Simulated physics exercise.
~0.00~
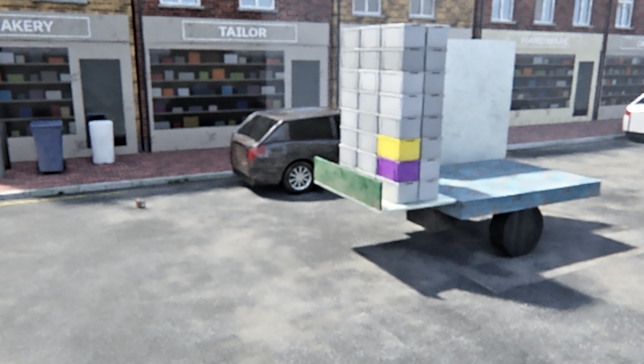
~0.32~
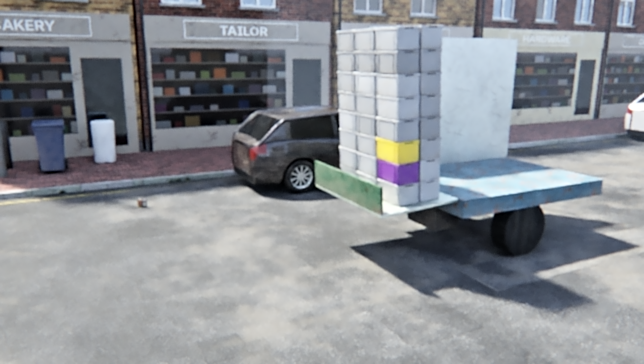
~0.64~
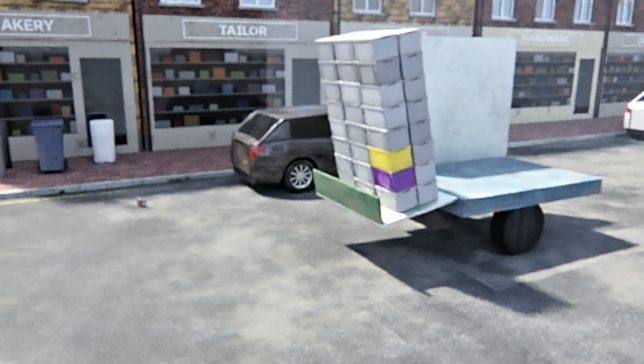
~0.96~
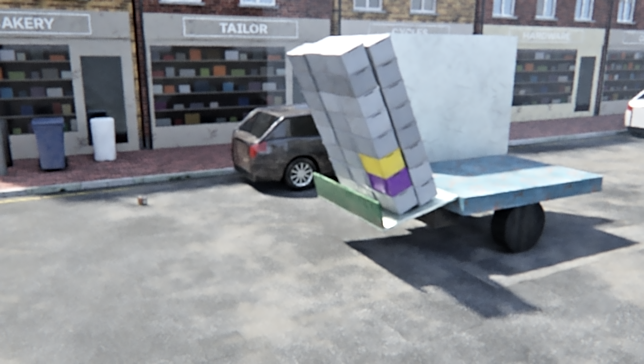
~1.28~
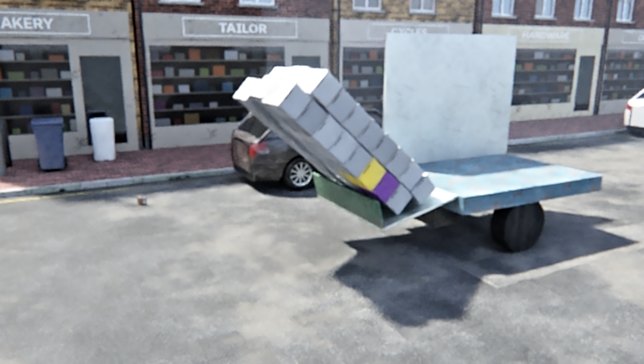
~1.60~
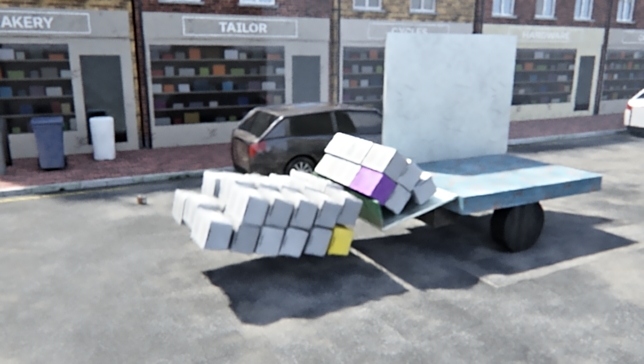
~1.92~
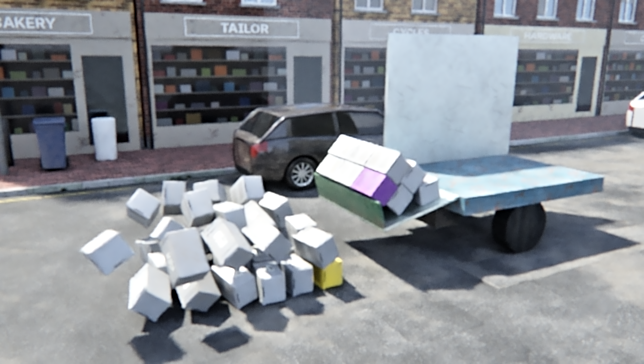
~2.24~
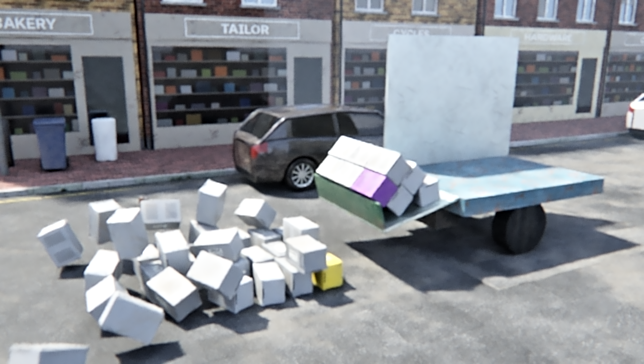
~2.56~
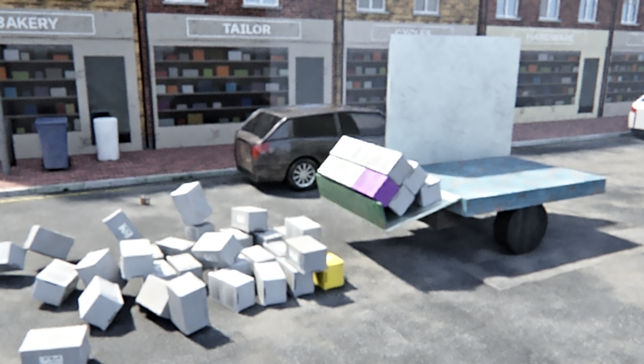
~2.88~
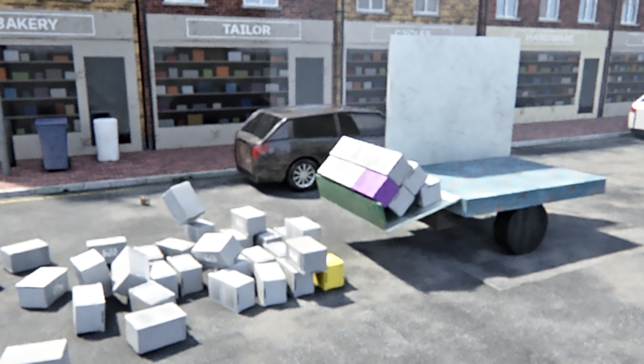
A tall stack of pale grey boxes, with one yellow above one purple near the bottom, stands on the lowered green-edged tail lift of a pale blue flatbed, seen from across a street of brick shops with a dark car parked behind. The lift dips to the left, and the stack leans with it. The column topples left and breaks apart, its upper boxes and the yellow one dropping to the road. They tumble and scatter leftward across the tarmac. At the end most lie strewn there, the yellow one nearest the lift, while the purple one rests tilted among a few still aboard.
